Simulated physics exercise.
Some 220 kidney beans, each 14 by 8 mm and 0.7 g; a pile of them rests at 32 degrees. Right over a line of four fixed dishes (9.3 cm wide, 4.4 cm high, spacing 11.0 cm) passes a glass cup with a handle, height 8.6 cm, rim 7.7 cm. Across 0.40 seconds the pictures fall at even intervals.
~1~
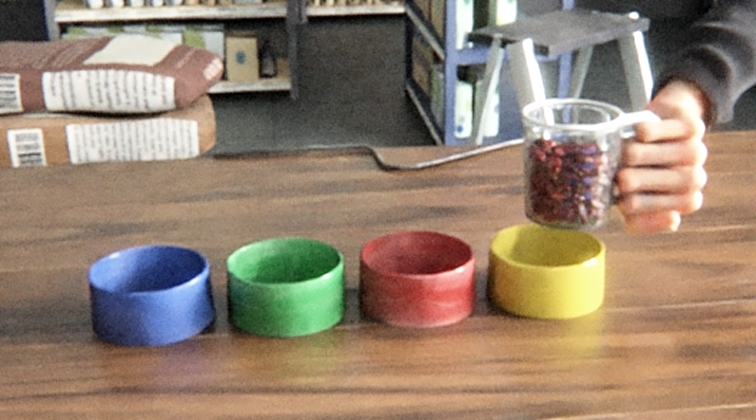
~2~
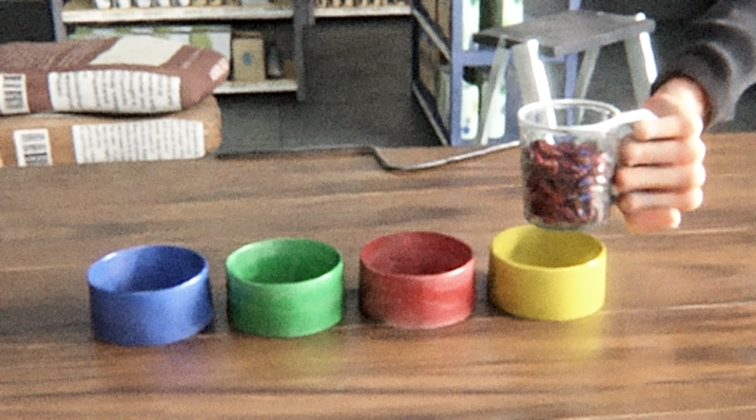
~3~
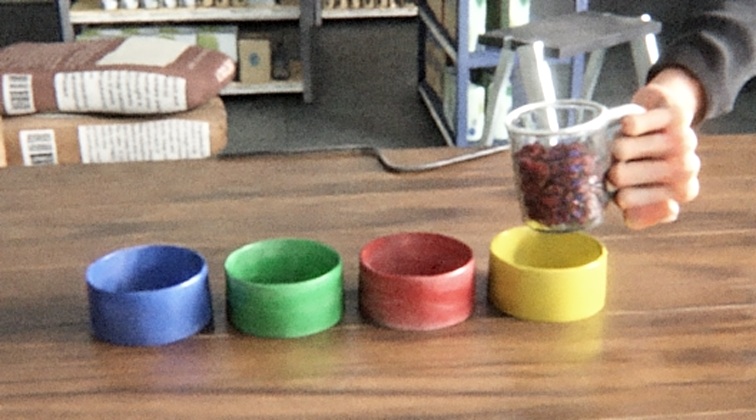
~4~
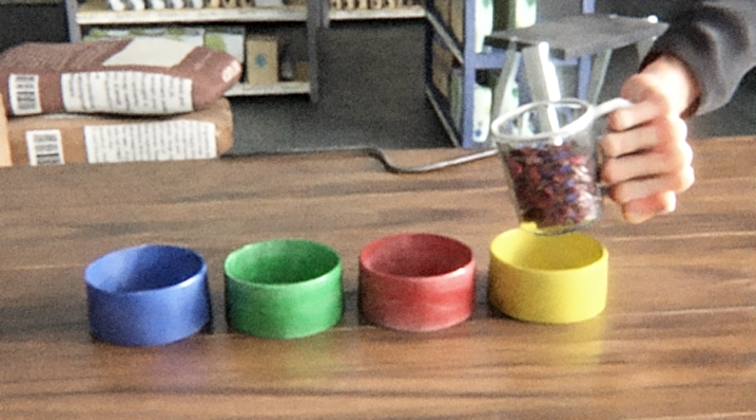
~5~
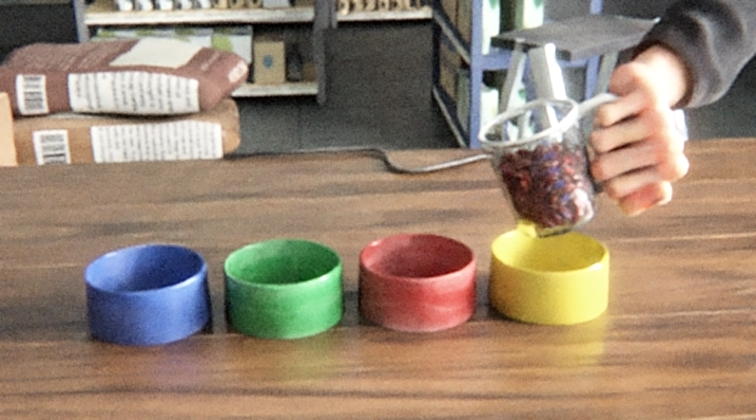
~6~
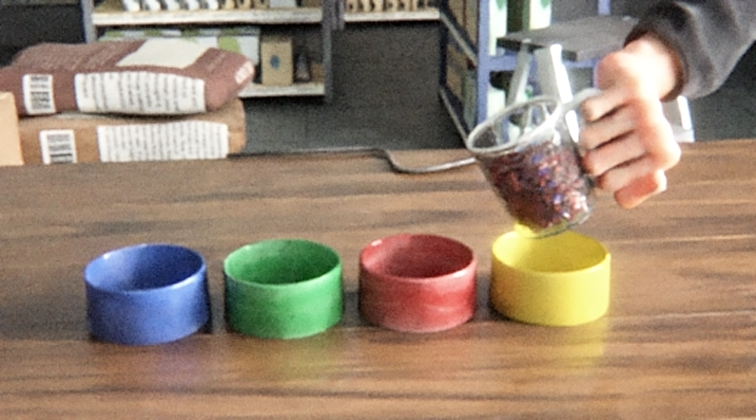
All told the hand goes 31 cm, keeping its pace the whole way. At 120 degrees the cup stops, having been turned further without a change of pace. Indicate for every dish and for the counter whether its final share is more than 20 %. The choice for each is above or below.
Red: I think it's going to gather a fifth or less of the pieces; blue: I think it's going to gather a fifth or less of the pieces; green: I think it's going to gather in excess of a fifth of the pieces; yellow: I think it's going to gather a fifth or less of the pieces; counter: I think it's going to gather in excess of a fifth of the pieces.
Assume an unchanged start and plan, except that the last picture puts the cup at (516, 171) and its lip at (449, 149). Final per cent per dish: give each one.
In the end red holds 0, blue holds 0, green holds 80, yellow holds 0.
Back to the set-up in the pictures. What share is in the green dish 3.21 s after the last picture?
60 % so far.
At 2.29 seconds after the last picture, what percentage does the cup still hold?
Roughly 0 %.
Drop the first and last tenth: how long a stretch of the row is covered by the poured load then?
I'd put it near 9 cm.
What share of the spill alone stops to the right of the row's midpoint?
I'd say near 40 percent.
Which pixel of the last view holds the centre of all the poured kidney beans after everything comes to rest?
Near (307, 297).
Then, 1.38 s after the last picture, tilt 120 degrees; cup holds 15 %, red 5 %, green 40 %.
Then, 2.29 s after the last picture, tilt 120 degrees; cup holds 0 %, red 5 %, green 60 %.
Then, 3.21 s after the last picture, tilt 120 degrees; cup holds 0 %, red 5 %, green 60 %.
In the end, red 5 %, blue 0 %, green 60 %, yellow 0 %, counter 40 %.
